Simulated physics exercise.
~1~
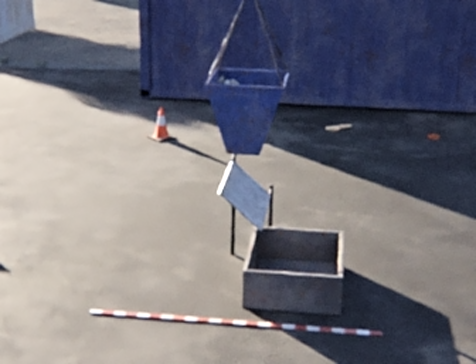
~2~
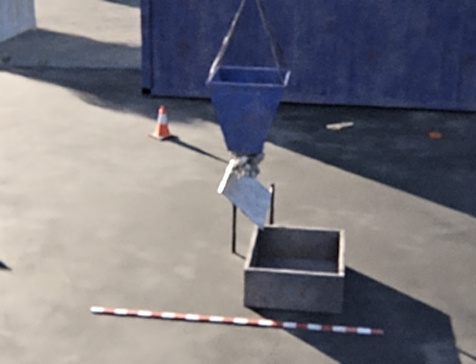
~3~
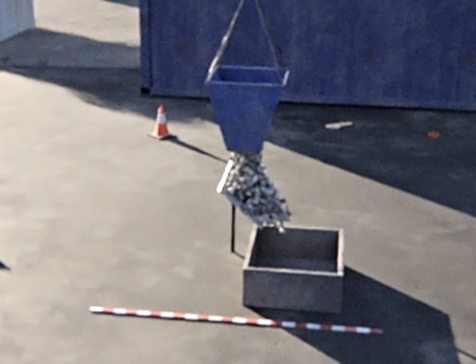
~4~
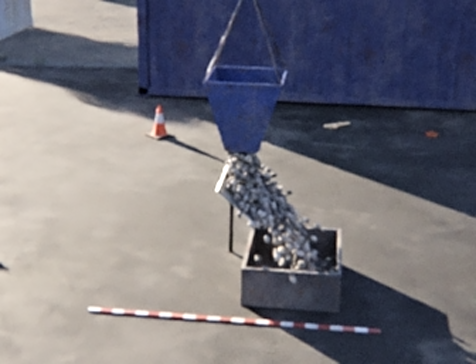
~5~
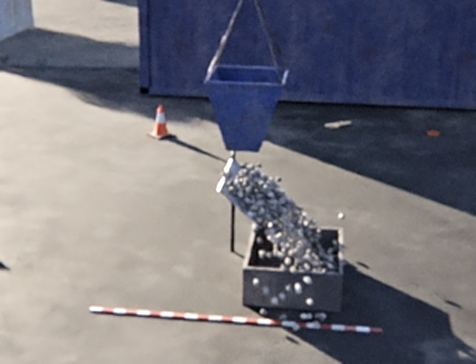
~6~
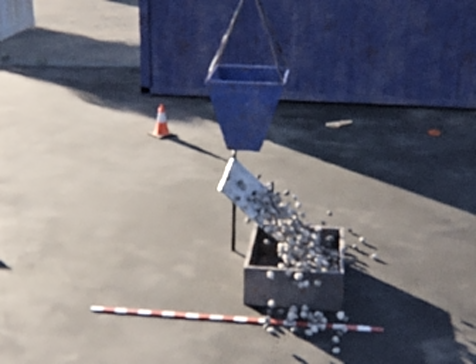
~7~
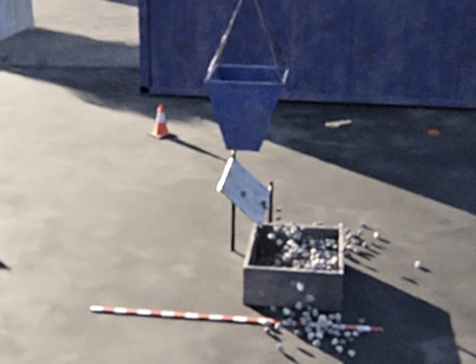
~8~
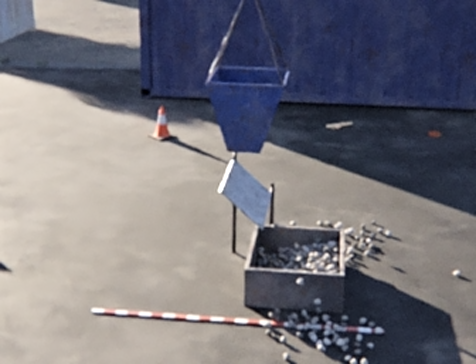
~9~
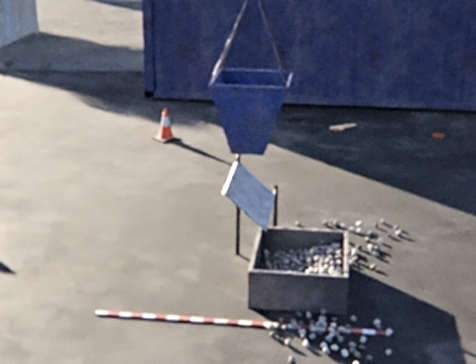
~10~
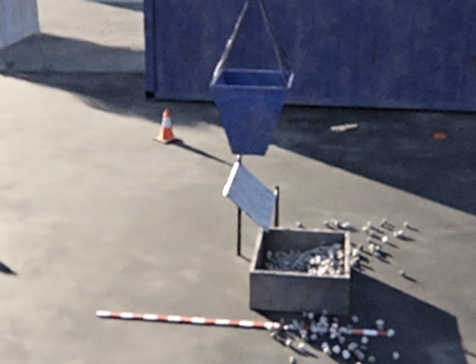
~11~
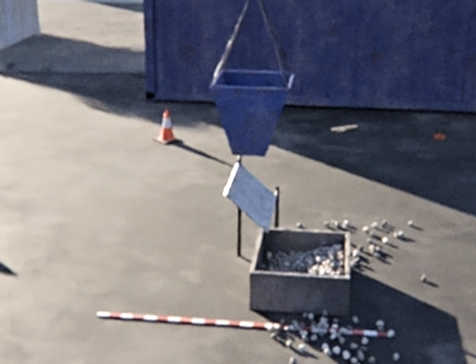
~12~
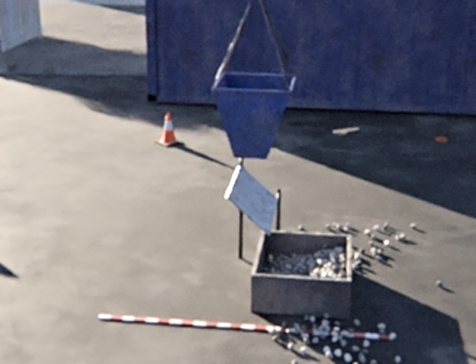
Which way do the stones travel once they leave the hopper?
They move down, falling onto the slide and running down it towards the bin.
